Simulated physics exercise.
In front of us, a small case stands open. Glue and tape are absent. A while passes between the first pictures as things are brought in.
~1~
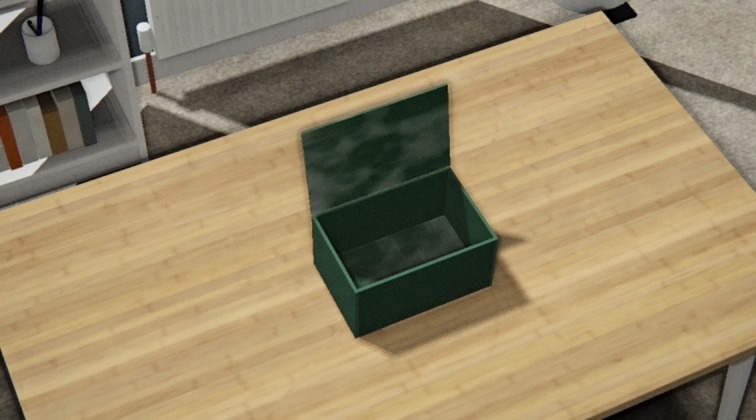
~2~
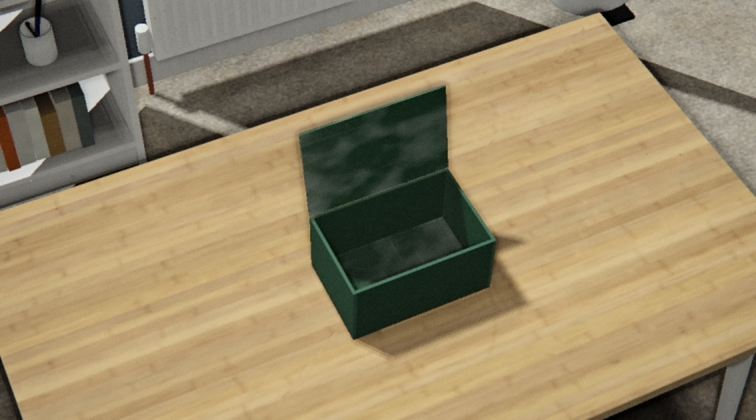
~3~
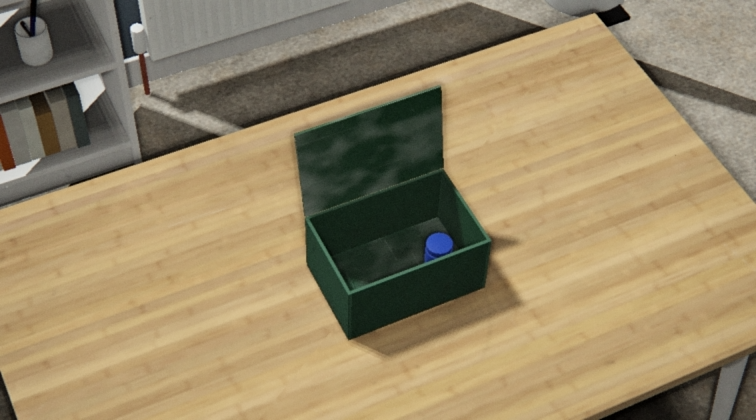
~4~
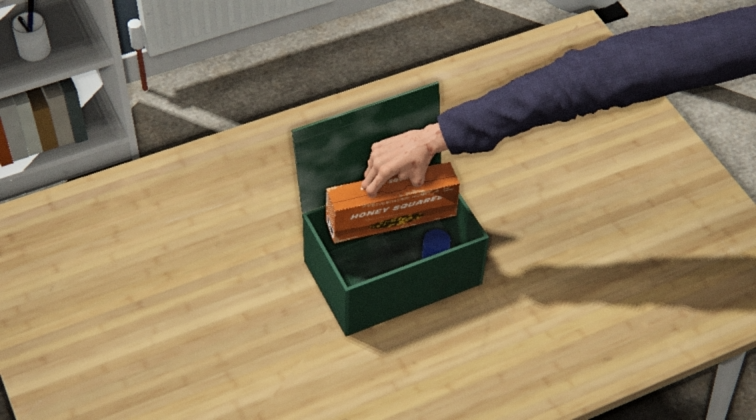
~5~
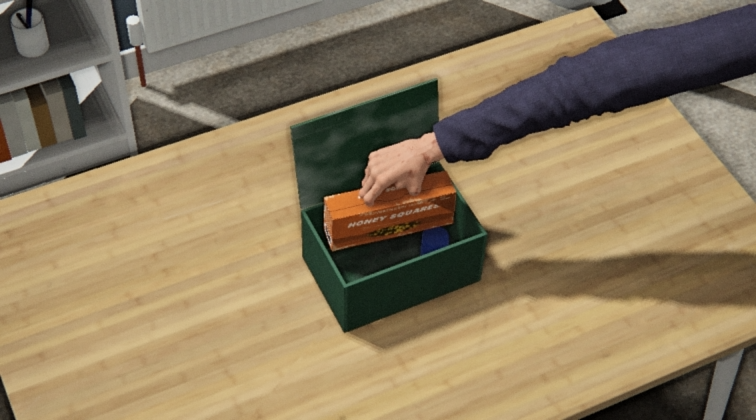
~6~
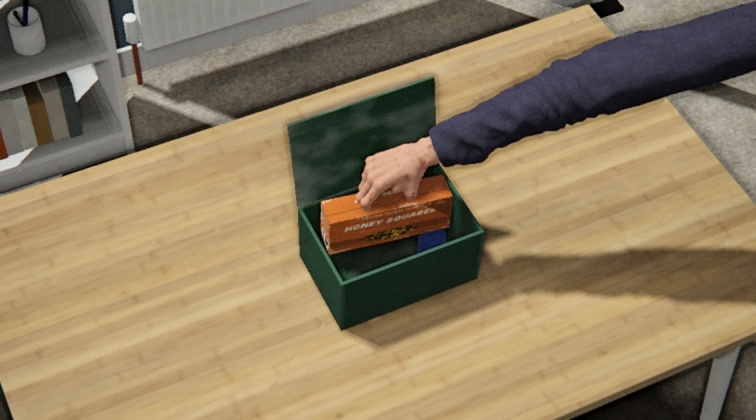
An orange carton is lowered by a hand into an open green box holding a blue object.
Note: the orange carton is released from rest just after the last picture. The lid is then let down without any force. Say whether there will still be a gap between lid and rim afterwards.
Lid down.
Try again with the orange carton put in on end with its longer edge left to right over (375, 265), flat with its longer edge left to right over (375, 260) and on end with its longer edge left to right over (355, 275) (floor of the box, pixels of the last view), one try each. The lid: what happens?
Well, the first try leaves the lid standing open, the second leaves it lying shut, and the third leaves it standing open.
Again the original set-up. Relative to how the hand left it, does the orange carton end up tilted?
Looking at the last picture, the orange carton sits at an angle.
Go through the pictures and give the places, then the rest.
In the first picture, the last thing is not in view yet.
In the second picture, the last thing is not in view yet.
In the third picture, the last thing is not in view yet.
The fourth picture shows still above its spot; orange carton (393, 202).
The fifth picture shows still above its spot; orange carton (390, 211).
The sixth picture shows in place under the hand; orange carton (386, 214).
Then, 0.50 s after the last picture, orange carton on its side near (386, 242); blue shaker tipped 6° from how it was.
Then, 1.40 s after the last picture, lid 72° above the rim; orange carton on its side near (384, 243).
Then, 2.10 s after the last picture, lid 27° above the rim; orange carton on its side near (384, 243).
At rest, lid shut; tipped over in the box, orange carton; blue shaker in place. Seen from the same camera at the end, orange carton near (384, 243).
